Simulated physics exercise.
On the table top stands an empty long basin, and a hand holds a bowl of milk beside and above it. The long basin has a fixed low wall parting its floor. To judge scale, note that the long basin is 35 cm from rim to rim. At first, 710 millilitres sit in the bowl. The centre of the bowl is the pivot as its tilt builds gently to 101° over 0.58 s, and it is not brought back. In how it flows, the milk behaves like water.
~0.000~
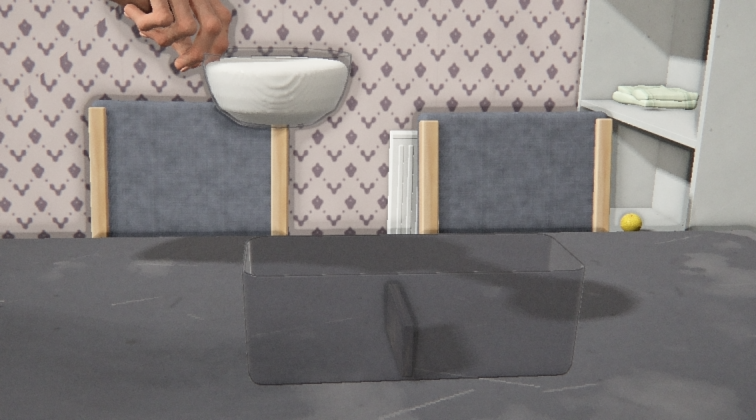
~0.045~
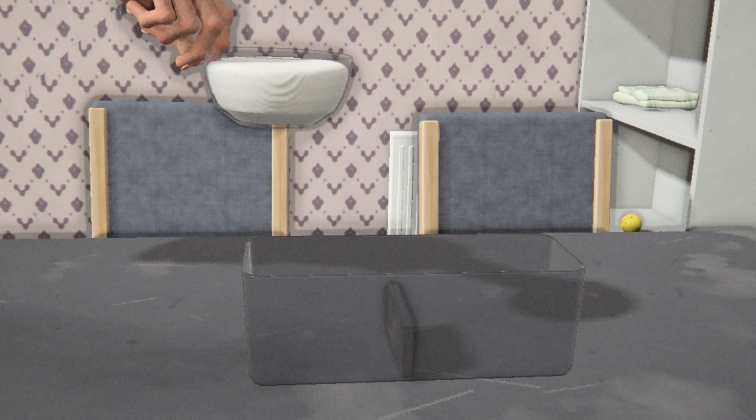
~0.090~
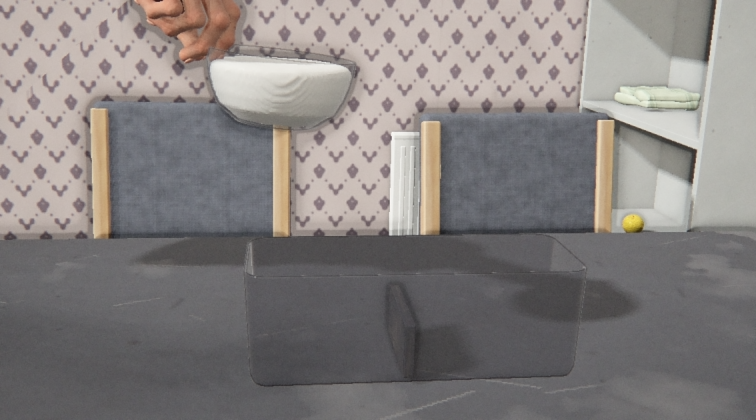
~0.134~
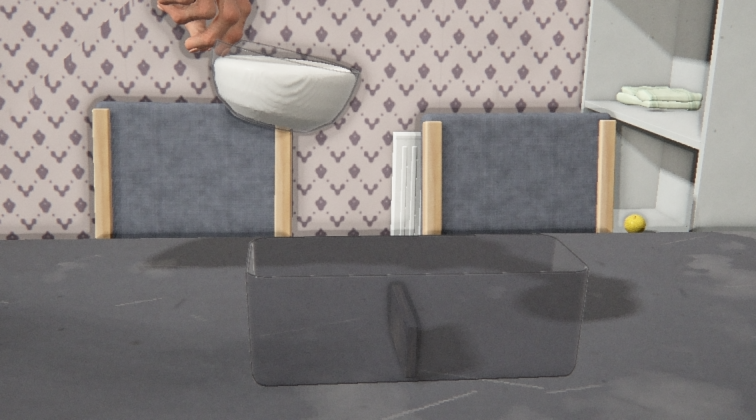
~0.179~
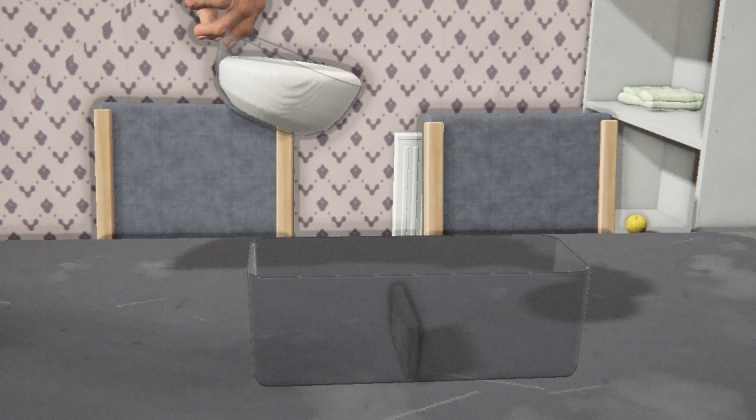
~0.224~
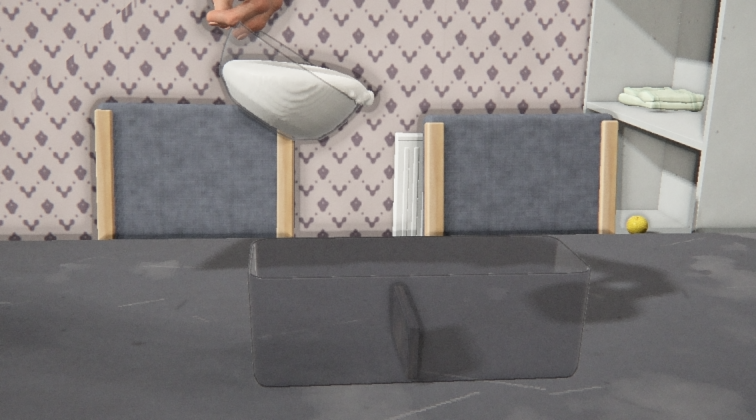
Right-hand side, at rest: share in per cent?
52 per cent.
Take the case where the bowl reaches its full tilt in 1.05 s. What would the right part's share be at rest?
That would be about 70 in a hundred, I'd say.
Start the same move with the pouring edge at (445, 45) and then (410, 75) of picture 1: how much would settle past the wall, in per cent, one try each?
Around 90 per cent first, around 90 per cent next.
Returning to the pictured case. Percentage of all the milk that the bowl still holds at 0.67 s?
Roughly 1 percent remains.
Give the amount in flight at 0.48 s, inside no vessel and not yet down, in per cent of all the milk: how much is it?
Near 56 in a hundred.
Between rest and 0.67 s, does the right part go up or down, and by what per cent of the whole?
A loss, roughly 2 percent.
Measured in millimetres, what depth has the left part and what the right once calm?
Depths: Left near 16 mm, right near 16 mm.
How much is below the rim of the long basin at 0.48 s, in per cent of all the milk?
Near 28 in a hundred.
Then, 0.48 s in, the tilt is 94° and 15 per cent is still to pour, 4 is left of the wall and 25 right of it.
Then, 0.67 s in, the tilt is 101° and 1 per cent is still to pour, 37 is left of the wall and 54 right of it.
Then, 0.87 s in, the tilt is 101° and 0 per cent is still to pour, 44 is left of the wall and 51 right of it.
Then, 1.08 s in, the tilt is 101° and 0 per cent is still to pour, 45 is left of the wall and 52 right of it.
Finally, 45 per cent lies left of the wall, 52 right of it and 3 outside.
